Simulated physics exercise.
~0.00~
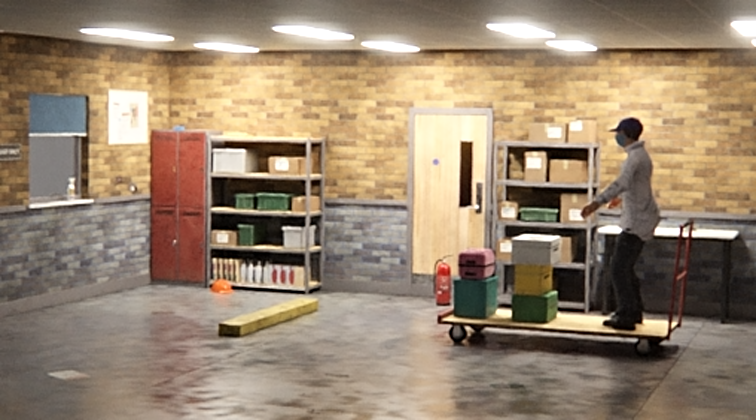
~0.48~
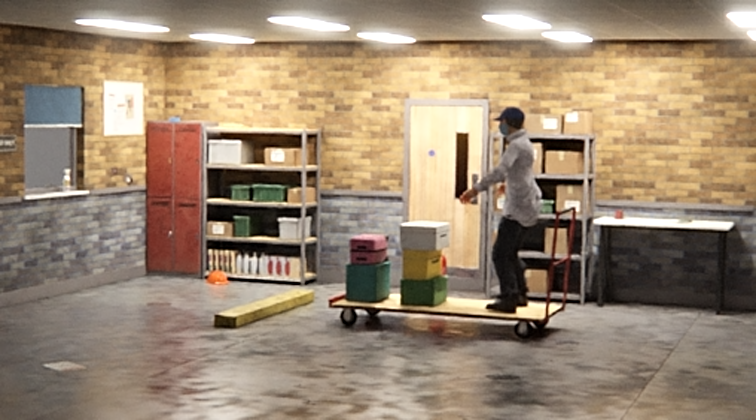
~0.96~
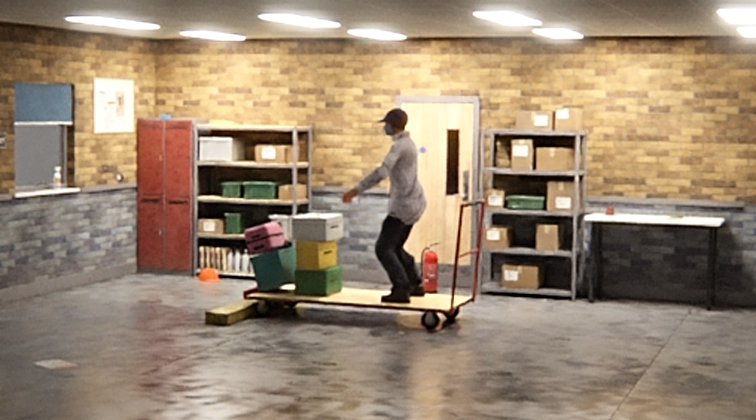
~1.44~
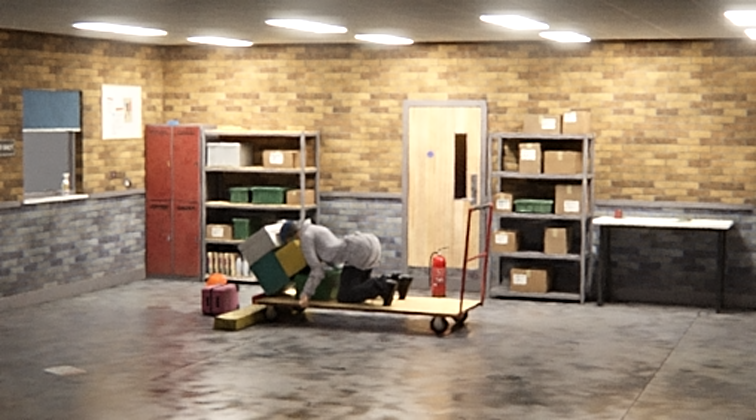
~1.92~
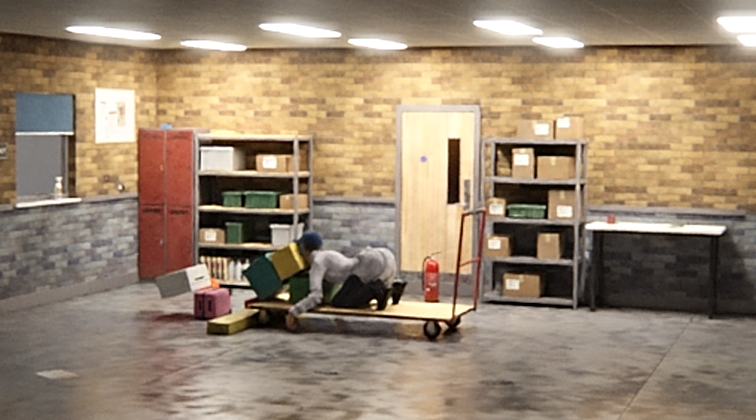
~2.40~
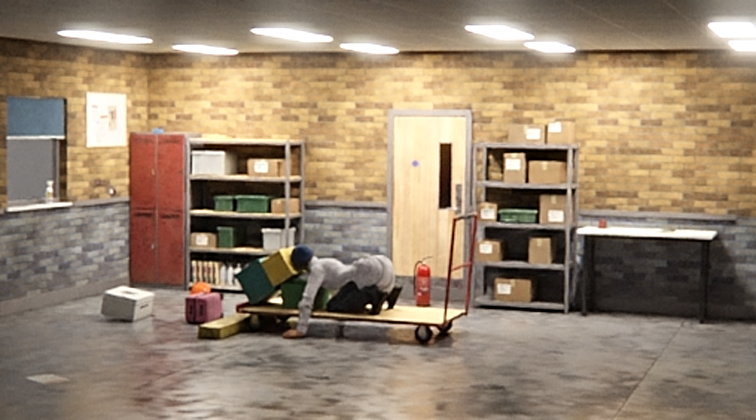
A flat cart with a red handle rolls left across a storeroom's shiny concrete floor, seen side-on from a slightly swaying camera, with shelves, red lockers and a door behind. A masked person in a cap and grey shirt stands at its right end, behind a pink suitcase on a teal tote and white, yellow and green boxes stacked beside them. The cart stops at a low yellow kerb, and the load tips forward. The suitcase drops beyond the kerb as the person pitches onto hands and knees. The white toolbox tumbles off farther left, while the teal, yellow and green boxes stay aboard, the yellow one tilted, beside the slumped rider.
